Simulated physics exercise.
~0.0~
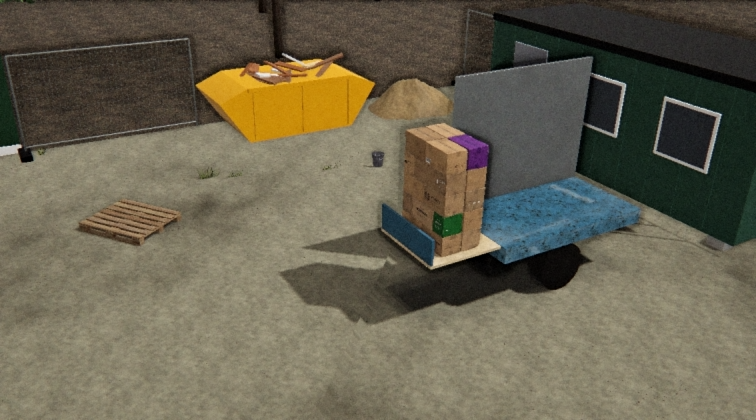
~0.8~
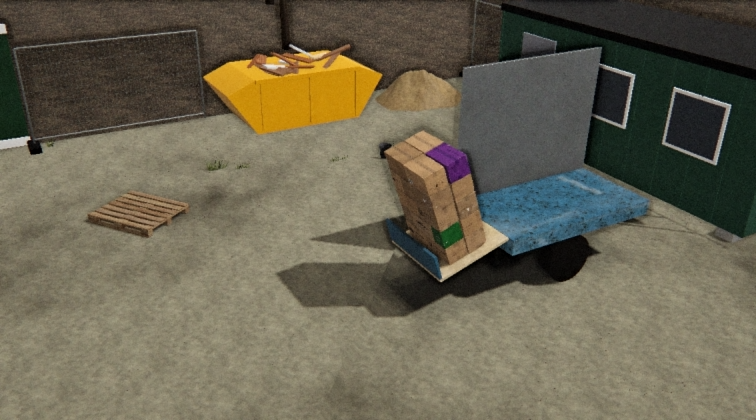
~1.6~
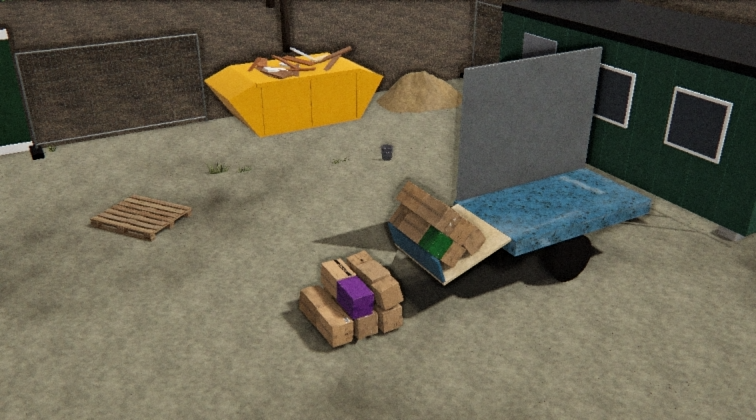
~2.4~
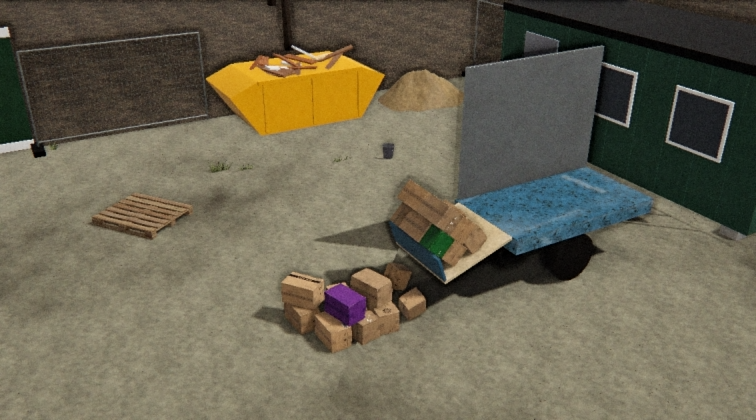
In this clip, a tall stack of taped cartons leans as the tail lift beneath it droops at the back of a lorry, and the upper ones, including a purple carton, topple onto the ground and scatter, while the rest, including a green one, stay tilted on the platform.
